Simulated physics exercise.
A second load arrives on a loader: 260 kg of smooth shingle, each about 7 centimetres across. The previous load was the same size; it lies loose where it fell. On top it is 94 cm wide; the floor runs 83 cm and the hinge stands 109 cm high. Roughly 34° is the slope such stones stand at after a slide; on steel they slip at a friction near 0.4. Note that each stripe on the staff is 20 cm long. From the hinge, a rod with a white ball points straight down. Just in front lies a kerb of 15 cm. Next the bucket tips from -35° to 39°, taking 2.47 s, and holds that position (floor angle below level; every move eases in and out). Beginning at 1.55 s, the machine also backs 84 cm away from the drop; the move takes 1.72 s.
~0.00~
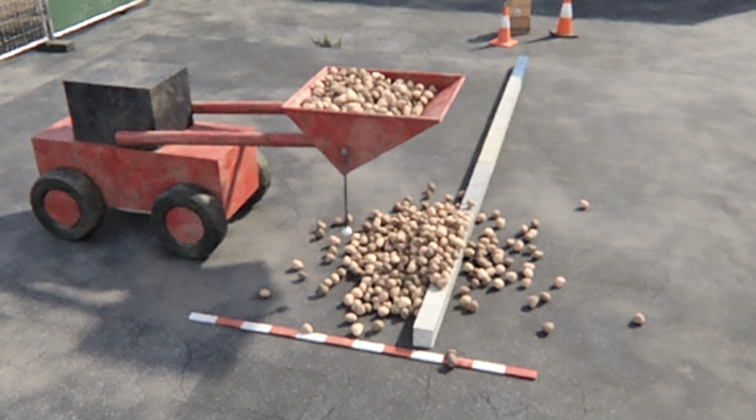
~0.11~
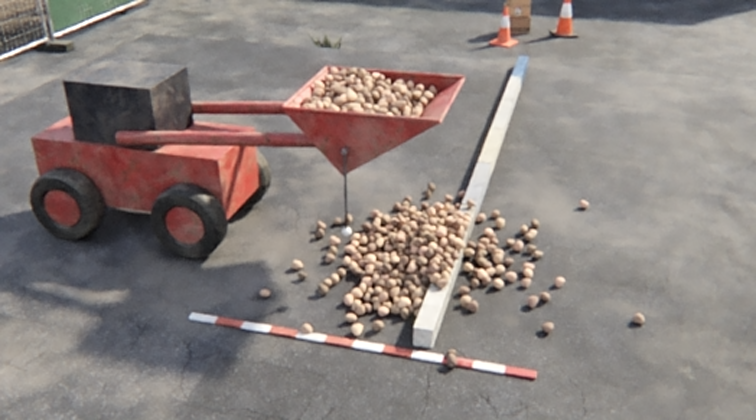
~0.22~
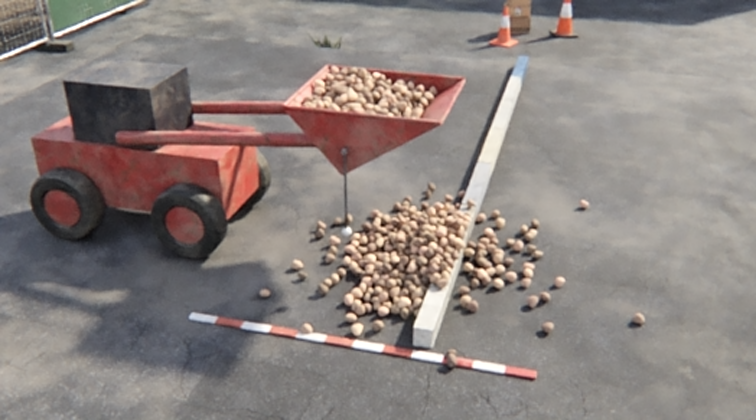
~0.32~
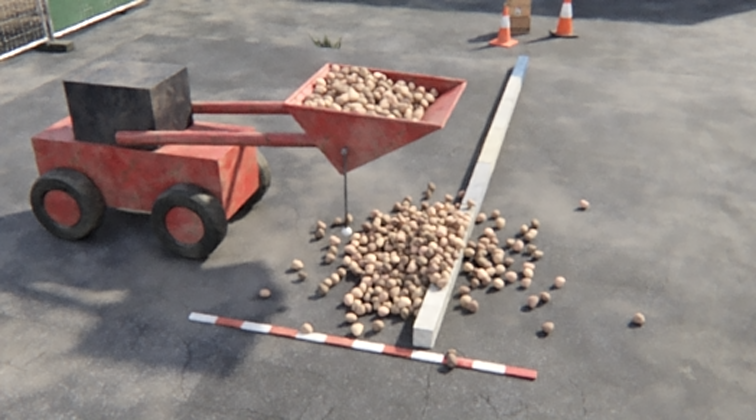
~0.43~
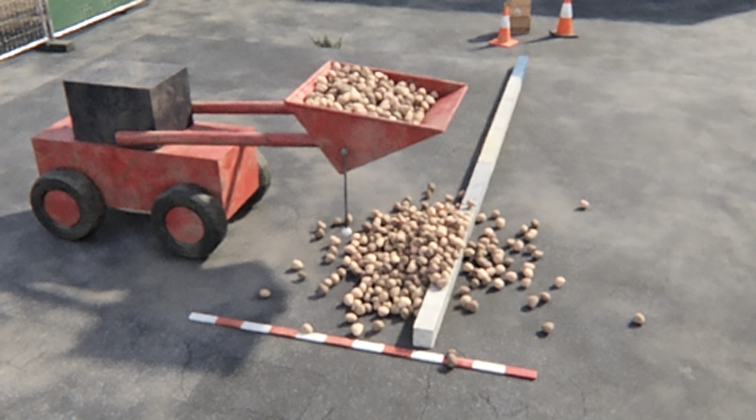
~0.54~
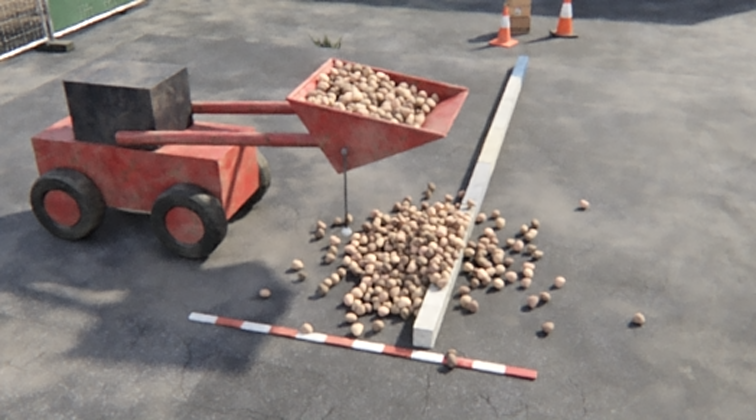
On an asphalt yard, a red loader's raised bucket full of round brown stones tilts slightly forward, its lip lowering toward the right, while a loose pile of similar stones lies still below around a pale kerb.
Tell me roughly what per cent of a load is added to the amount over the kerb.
Roughly 39 per cent of a load is added.
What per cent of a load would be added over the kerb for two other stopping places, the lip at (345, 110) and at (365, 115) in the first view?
Case one about 0 %, case two about 0 %.
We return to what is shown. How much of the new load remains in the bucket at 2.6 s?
Held: Around 0 % of the load.
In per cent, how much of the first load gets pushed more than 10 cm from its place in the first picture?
Around 15 in a hundred.
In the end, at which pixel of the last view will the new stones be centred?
They settle centred around (435, 247).
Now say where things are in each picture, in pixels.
The bucket is at -35°, its lip at (440, 121); the top of the load is at (344, 77). The earlier load is highest near (435, 234), 26 cm above ground level, 90 % on this side of the kerb, 10 % over the kerb, in the first picture.
The bucket is at -35°, its lip at (440, 121); the top of the load is at (345, 76); the stones move at 0.0 m/s on average, in the second picture.
The bucket is at -33°, its lip at (441, 123); the top of the load is at (345, 76); the stones move at 0.0 m/s on average, in the third picture.
Lip at (442, 127), floor tilted -32°, highest stones at (341, 75); the stones move at 0.1 m/s on average, in the fourth picture.
Lip at (443, 131), floor tilted -29°, highest stones at (343, 73); the stones move at 0.1 m/s on average, in the fifth picture.
Lip at (444, 136), floor tilted -26°, highest stones at (344, 71); the stones move at 0.1 m/s on average, in the sixth picture.
After 1.9 s the floor is at 27°; in per cent of one load, 81 in the bucket, 108 on this side of the kerb, 11 over the kerb; the foremost stones are at (559, 279).
After 2.6 s the floor is at 39°; in per cent of one load, 0 in the bucket, 153 on this side of the kerb, 47 over the kerb; the foremost stones are at (579, 274).
After 3.7 s the floor is at 39°; in per cent of one load, 0 in the bucket, 151 on this side of the kerb, 49 over the kerb; the foremost stones are at (596, 277).
After 6.2 s the floor is at 39°; in per cent of one load, 0 in the bucket, 151 on this side of the kerb, 49 over the kerb; the foremost stones are at (596, 277). Net gain over the kerb, 39.
